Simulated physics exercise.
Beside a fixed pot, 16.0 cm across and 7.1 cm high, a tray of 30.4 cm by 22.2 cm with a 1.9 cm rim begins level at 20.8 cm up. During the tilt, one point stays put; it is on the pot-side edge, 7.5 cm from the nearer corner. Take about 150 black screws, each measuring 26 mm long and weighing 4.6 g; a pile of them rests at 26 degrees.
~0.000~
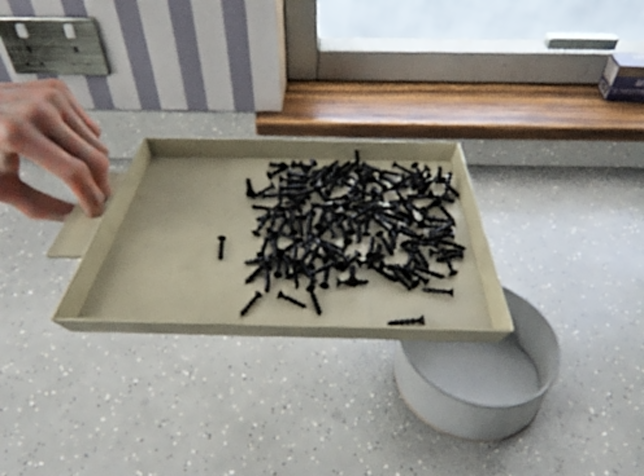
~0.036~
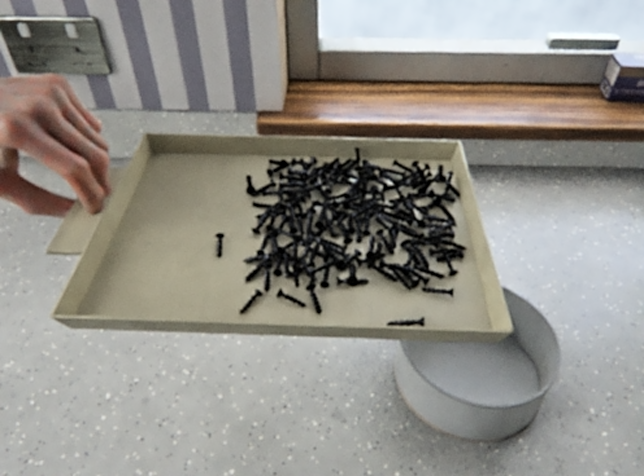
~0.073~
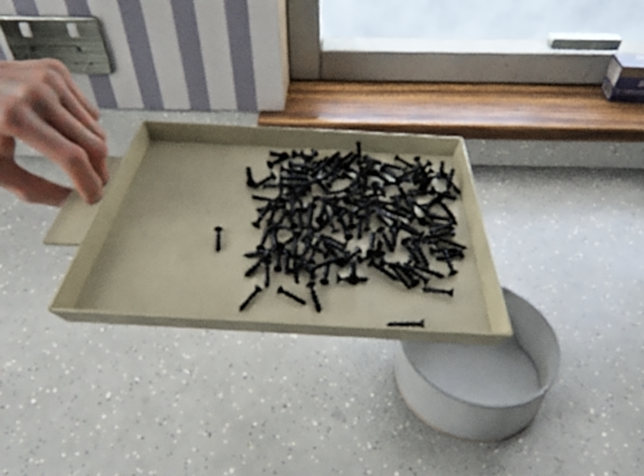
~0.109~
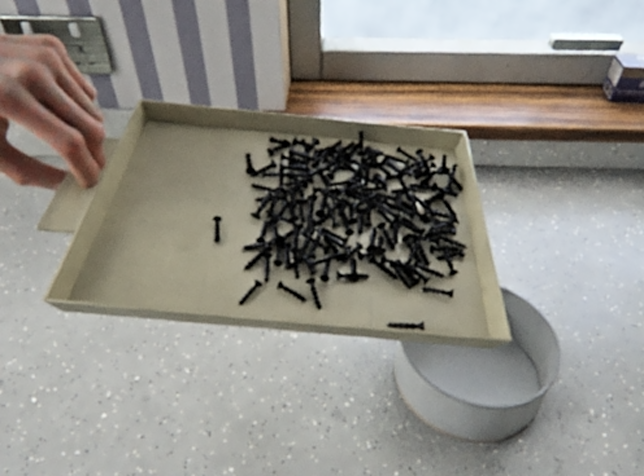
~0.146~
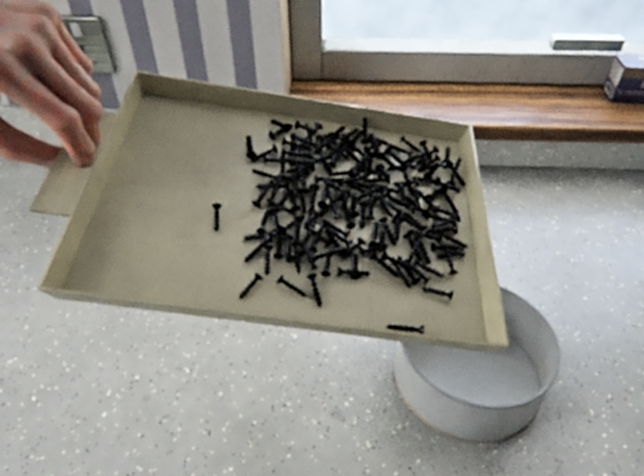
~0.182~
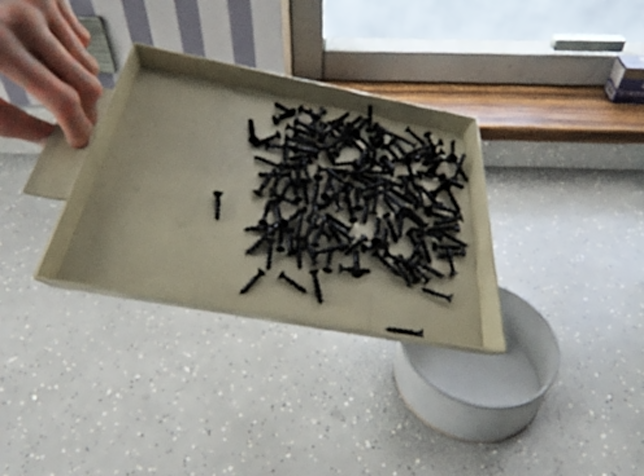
A hand lifted the left end of a shallow beige tray holding a pile of black screws, tilting it gradually down to the right above a round pot, while the screws stayed mostly in place.
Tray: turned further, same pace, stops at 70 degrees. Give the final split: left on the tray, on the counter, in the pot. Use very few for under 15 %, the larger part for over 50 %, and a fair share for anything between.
Left on the tray: Very few, counter: The larger part, pot: Very few.
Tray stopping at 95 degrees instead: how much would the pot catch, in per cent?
It would be near 0 per cent.
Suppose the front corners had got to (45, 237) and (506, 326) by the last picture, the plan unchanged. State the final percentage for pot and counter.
Pot: 50, counter: 20.
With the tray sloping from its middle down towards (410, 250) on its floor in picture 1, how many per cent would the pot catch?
Roughly 35 % of the pieces.
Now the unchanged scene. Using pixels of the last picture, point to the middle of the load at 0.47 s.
At that moment the load's centre is around (447, 264).
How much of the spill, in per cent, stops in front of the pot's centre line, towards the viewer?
Roughly 100 per cent.
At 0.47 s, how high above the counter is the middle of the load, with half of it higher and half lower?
The halfway mark is near 24 cm.
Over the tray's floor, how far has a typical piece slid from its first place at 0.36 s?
It has moved some 2 cm from its start.
Then, at 0.36 s, tilt 47 degrees; the tray holds 100 %, the pot 0 %.
After 0.47 s, tilt 63 degrees; the tray holds 100 %, the pot 0 %.
Then, at 0.72 s, tilt 70 degrees; the tray holds 20 %, the pot 0 %.
By 2.0 s all is still; tray 5 %, counter 95 %, pot 0 %.
